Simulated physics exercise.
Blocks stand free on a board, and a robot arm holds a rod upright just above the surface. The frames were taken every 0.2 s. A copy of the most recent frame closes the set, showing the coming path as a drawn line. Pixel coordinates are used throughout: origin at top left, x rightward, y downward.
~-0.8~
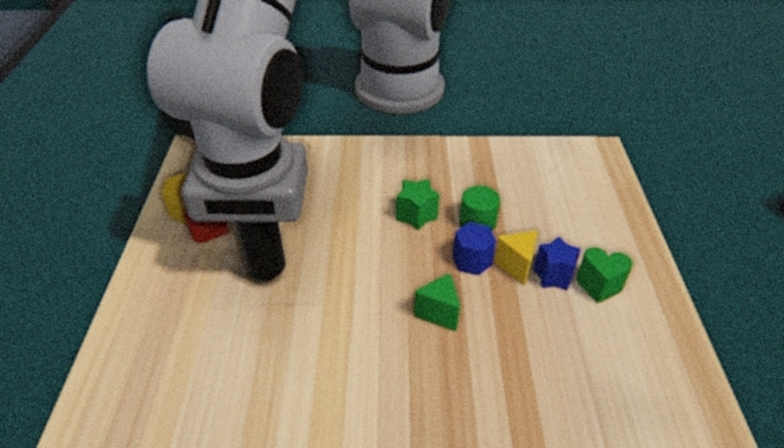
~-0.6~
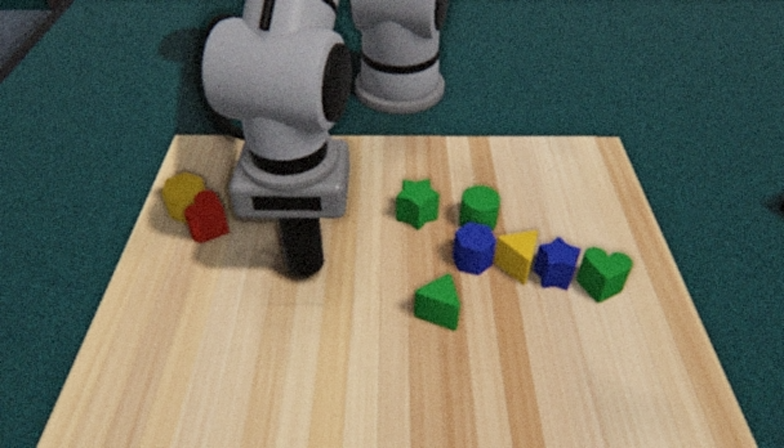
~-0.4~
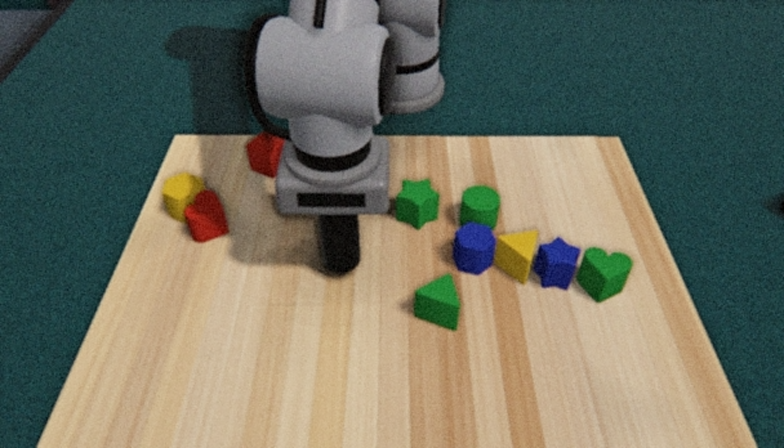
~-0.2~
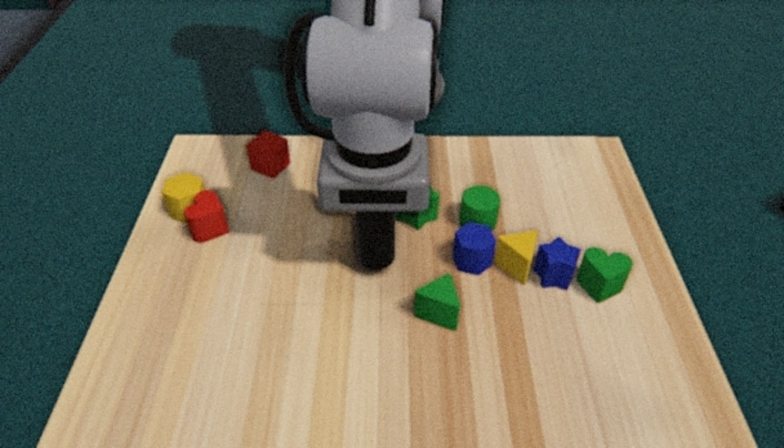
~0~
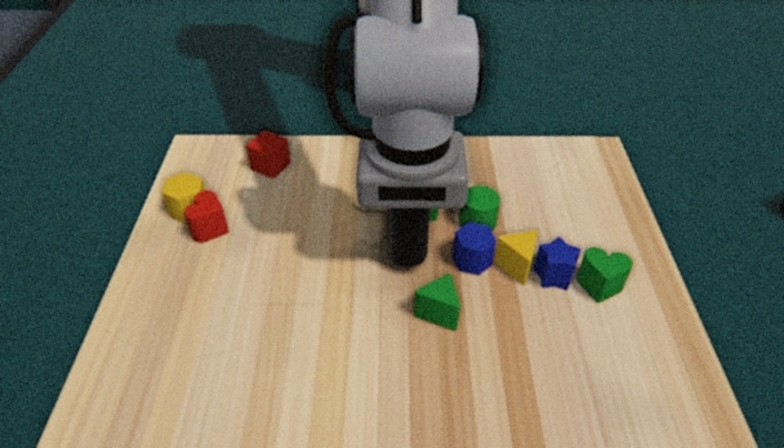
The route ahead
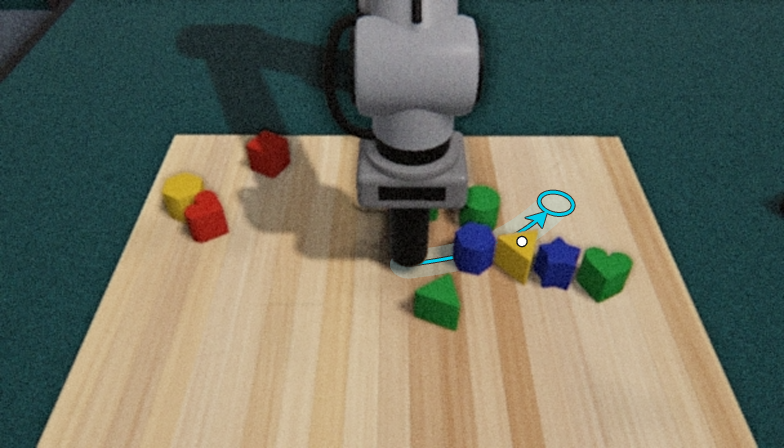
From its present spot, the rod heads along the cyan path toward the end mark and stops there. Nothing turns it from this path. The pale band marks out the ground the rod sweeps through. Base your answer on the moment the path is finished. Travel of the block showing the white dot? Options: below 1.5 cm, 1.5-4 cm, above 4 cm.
It gets moved over 4 cm.
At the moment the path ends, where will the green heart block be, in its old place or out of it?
The push reaches it.
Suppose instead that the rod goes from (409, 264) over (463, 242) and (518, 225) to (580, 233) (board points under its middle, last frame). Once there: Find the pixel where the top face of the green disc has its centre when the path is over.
Around (507, 177).
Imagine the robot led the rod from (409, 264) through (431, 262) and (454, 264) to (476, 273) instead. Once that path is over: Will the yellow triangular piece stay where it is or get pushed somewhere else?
Displaced.
The line goes from (409, 264) through (470, 253) and (521, 232) to (556, 203); the dot is on the yellow triangular piece.
What follows on the original path. One third of the way, rod at (472, 242); blue hexagon at (511, 223); yellow triangular piece at (544, 236), turned 55° clockwise; blue star at (574, 254); green heart block at (619, 264).
Two thirds of the way, rod at (524, 221); blue hexagon at (555, 195); green disc at (482, 195); yellow triangular piece at (558, 225), turned 110° clockwise; blue star at (576, 254); green heart block at (621, 266).
At the end, rod at (559, 192); blue hexagon at (595, 174); green disc at (482, 195); yellow triangular piece at (558, 225), turned 110° clockwise; blue star at (576, 254); green heart block at (621, 266).
